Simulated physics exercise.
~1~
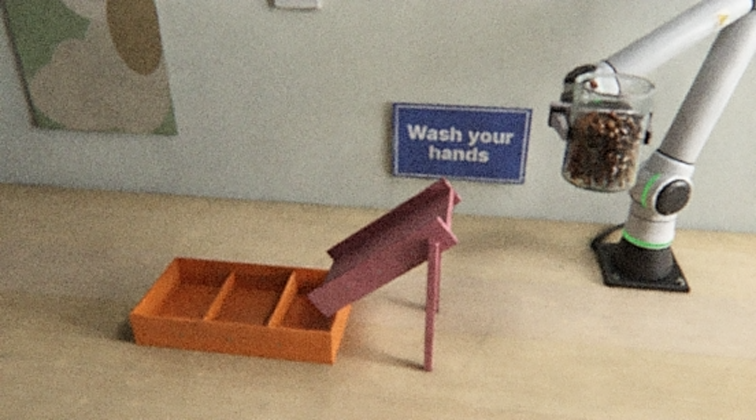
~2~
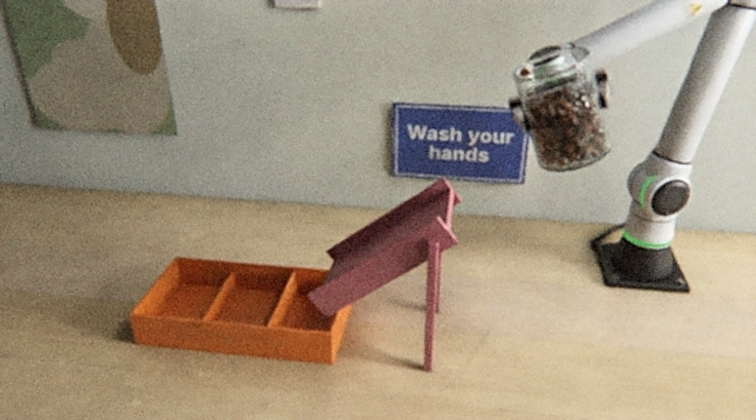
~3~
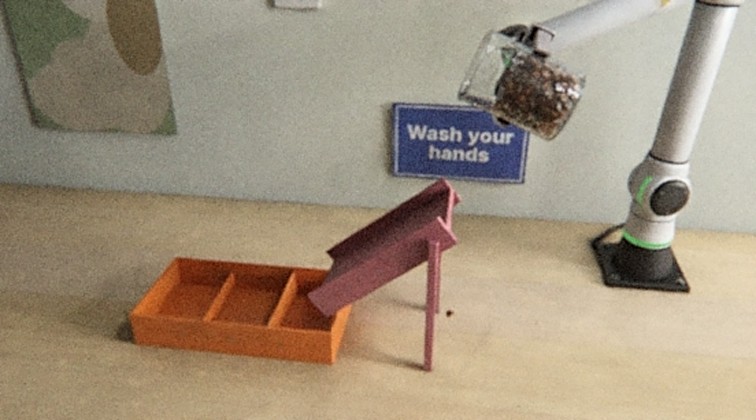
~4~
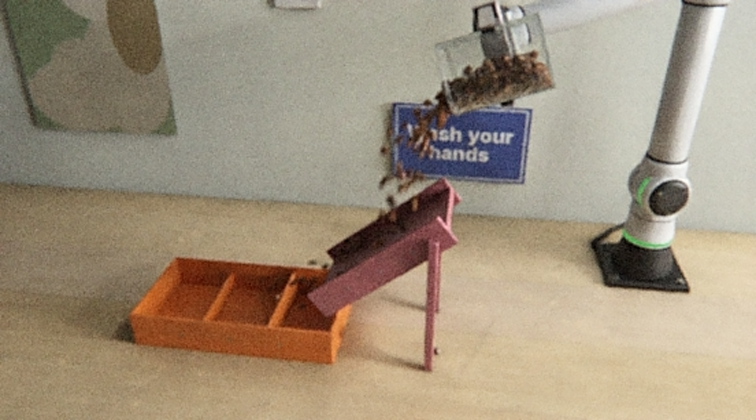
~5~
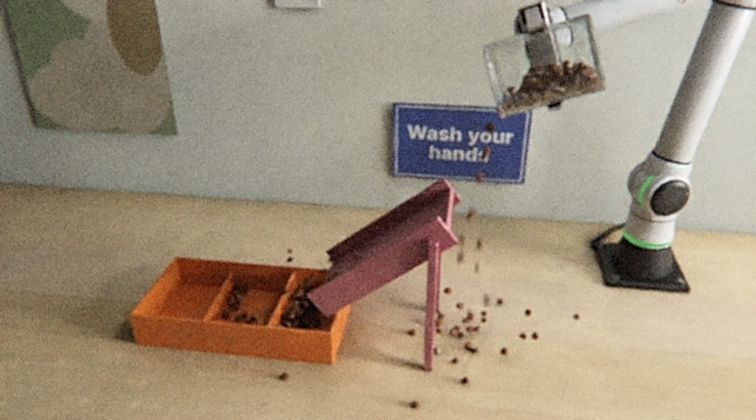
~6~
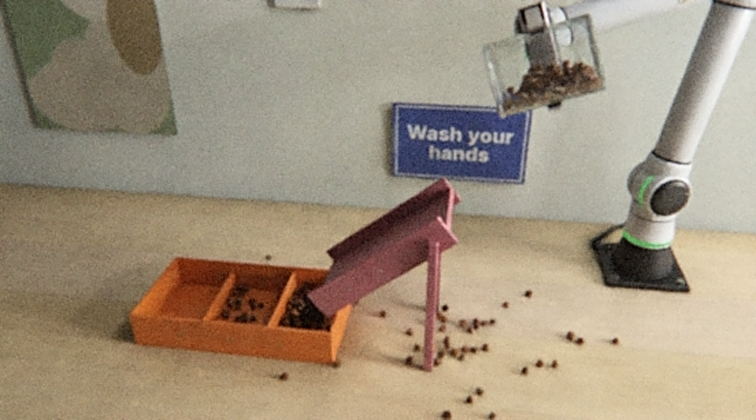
On a wooden tabletop, a robot arm tipping a beaker of brown pellets down a chute into an orange tray, scattering some.
